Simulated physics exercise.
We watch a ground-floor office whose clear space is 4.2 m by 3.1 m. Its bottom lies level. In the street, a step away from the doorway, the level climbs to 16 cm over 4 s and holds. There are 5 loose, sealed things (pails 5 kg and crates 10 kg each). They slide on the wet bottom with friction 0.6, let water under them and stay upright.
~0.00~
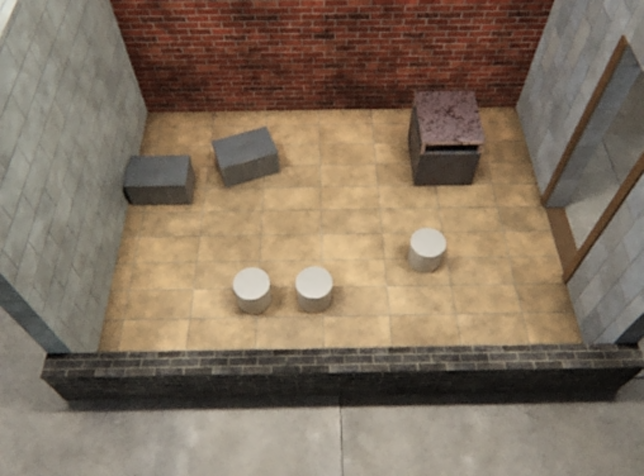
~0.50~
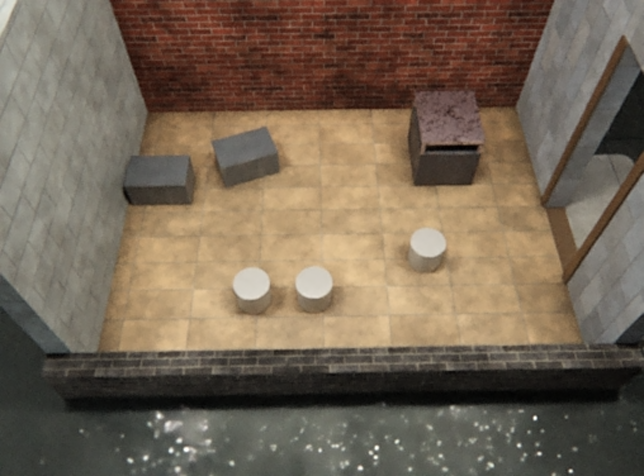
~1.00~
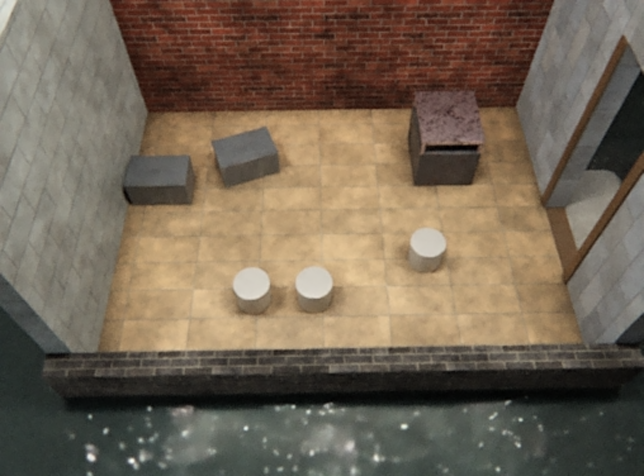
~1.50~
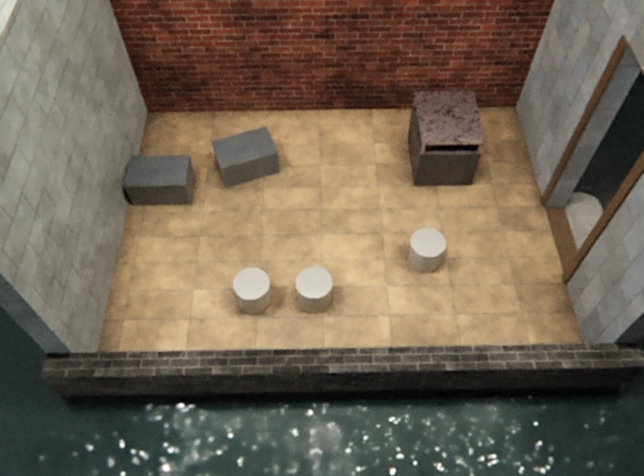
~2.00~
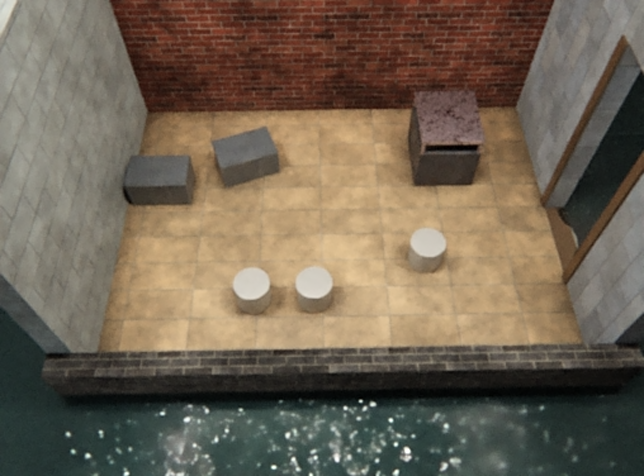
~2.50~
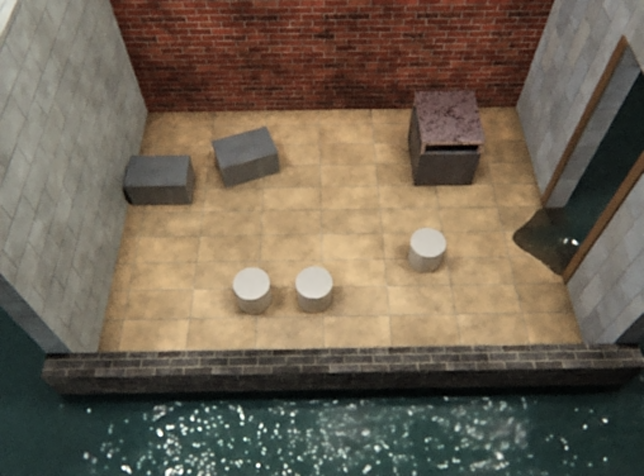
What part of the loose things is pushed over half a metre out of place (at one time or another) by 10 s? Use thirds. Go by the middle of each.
That comes to not even a third.
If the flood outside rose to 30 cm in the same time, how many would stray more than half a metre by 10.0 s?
In that case 5 of them.
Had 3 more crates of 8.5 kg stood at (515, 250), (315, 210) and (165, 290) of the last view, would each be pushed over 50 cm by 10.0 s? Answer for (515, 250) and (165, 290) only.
In turn: Past it, short of it.
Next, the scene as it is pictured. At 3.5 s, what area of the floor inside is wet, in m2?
Some 1.5 m2.
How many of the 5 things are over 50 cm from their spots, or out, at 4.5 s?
0 of them.
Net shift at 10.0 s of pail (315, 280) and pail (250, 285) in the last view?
In that order: 0 cm, 0 cm.
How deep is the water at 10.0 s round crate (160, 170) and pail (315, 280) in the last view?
Roughly 4 and 4 cm.
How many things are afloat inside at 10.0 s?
At that moment 0.
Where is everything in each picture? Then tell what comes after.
The first frame shows a pail at (314, 282), on the bottom; a crate at (158, 170), on the bottom; water covers 0.0 m2; 0 of 5 have shifted.
The second frame shows a pail at (314, 282) rests on the ground; a crate at (158, 170), on the bottom; 0.0 m2 under water; 0 of 5 have shifted.
The third frame shows a pail at (314, 282) rests on the ground; a crate at (158, 170), on the bottom; water covers 0.0 m2; 0 of 5 have shifted.
The fourth frame shows a pail at (314, 282) rests on the ground; a crate at (158, 170) rests on the ground; water covers 0.0 m2; 0 of 5 have shifted.
The fifth frame shows a pail at (314, 282) rests on the ground; a crate at (158, 170), on the bottom; 0.0 m2 under water; 0 of 5 have shifted.
The sixth frame shows a pail at (314, 282) rests on the ground; a crate at (158, 170) rests on the ground; 0.1 m2 under water; 0 of 5 have shifted.
After 3.5 s 0 of 5 are over 50 cm from their spots; 0 afloat.
After 4.5 s 0 of 5 are over 50 cm from their spots; 0 afloat.
After 7.0 s 0 of 5 are over 50 cm from their spots; 0 afloat.
After 10.0 s 0 of 5 are over 50 cm from their spots, and 0 have been at some point; 0 afloat.
